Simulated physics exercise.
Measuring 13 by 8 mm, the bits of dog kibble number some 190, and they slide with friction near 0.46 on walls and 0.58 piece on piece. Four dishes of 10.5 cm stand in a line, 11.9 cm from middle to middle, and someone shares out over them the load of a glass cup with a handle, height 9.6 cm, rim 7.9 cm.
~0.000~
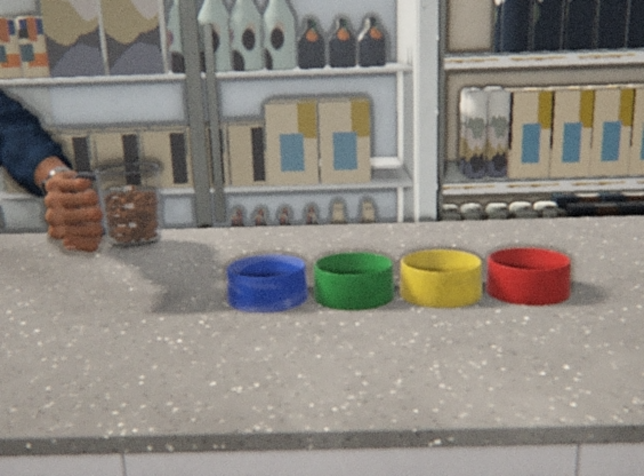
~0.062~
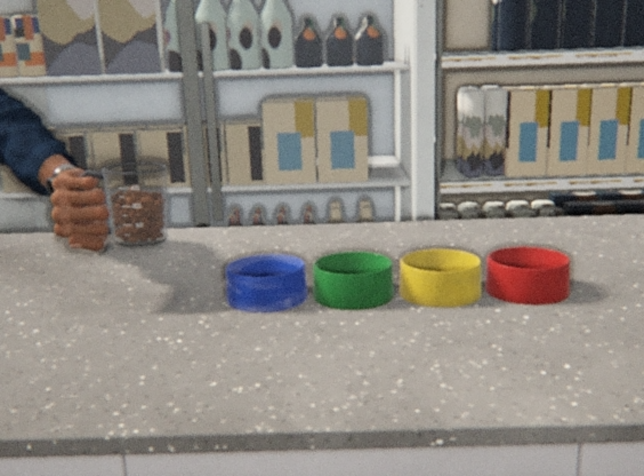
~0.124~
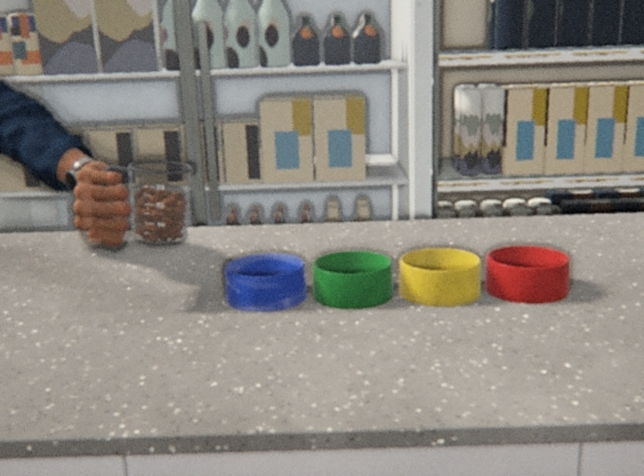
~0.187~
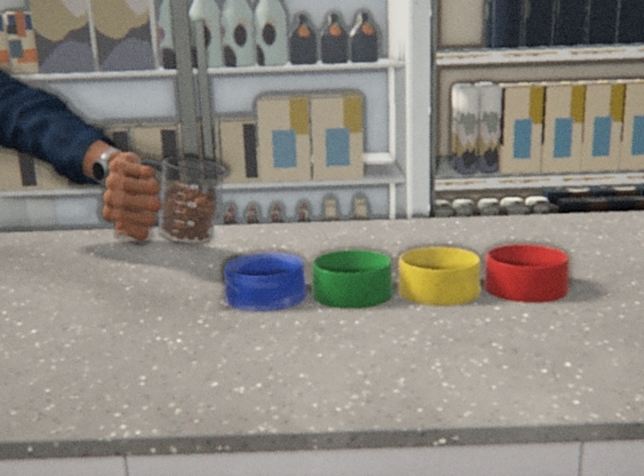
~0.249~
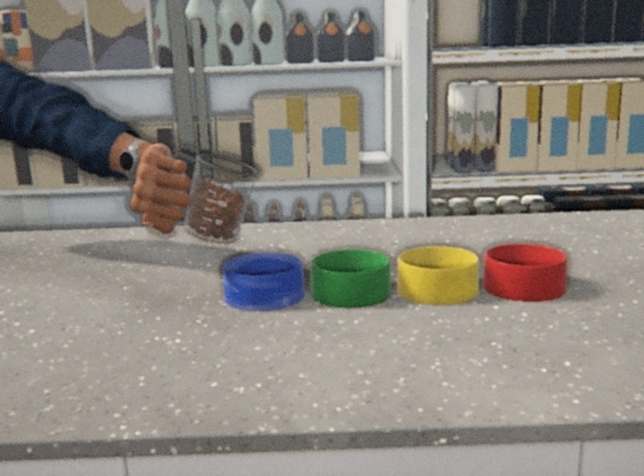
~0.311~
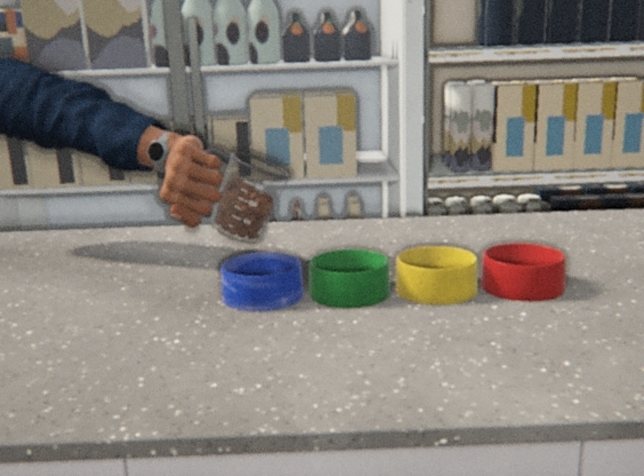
A hand in a dark blue sleeve holds a clear cup with a handle, partly filled with brown pieces, at the left of a speckled grey counter, seen from the front and slightly above. Four dishes, blue, green, yellow and red from left to right, stand in a row before blurred shelves of boxes and bottles. The hand carries the cup rightward, tilting it increasingly toward the blue dish, while the view drifts very slightly.
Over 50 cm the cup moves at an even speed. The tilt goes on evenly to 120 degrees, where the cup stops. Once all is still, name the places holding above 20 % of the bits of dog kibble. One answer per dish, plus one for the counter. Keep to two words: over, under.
Red: Over, blue: Under, green: Under, yellow: Under, counter: Under.
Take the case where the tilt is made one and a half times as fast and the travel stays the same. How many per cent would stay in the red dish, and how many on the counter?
Red: 60, counter: 40.
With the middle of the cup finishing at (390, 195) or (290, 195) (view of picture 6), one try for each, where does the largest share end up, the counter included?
The largest share ends at yellow first and at green second.
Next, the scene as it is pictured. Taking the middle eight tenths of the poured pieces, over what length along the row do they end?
Close to 13 centimetres along the dishes.
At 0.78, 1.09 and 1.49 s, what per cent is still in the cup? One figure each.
In order, near 100 %, 75 % and 35 %.
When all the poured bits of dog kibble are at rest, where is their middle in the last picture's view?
Near (535, 275).
After 0.78 s, tilt 71 degrees; cup holds 100 %.
After 1.09 s, tilt 101 degrees; cup holds 75 %, red 10 %.
After 1.49 s, tilt 120 degrees; cup holds 35 %, red 50 %.
By 2.3 s all is still; red 90 %, blue 0 %, green 0 %, yellow 0 %, counter 10 %.
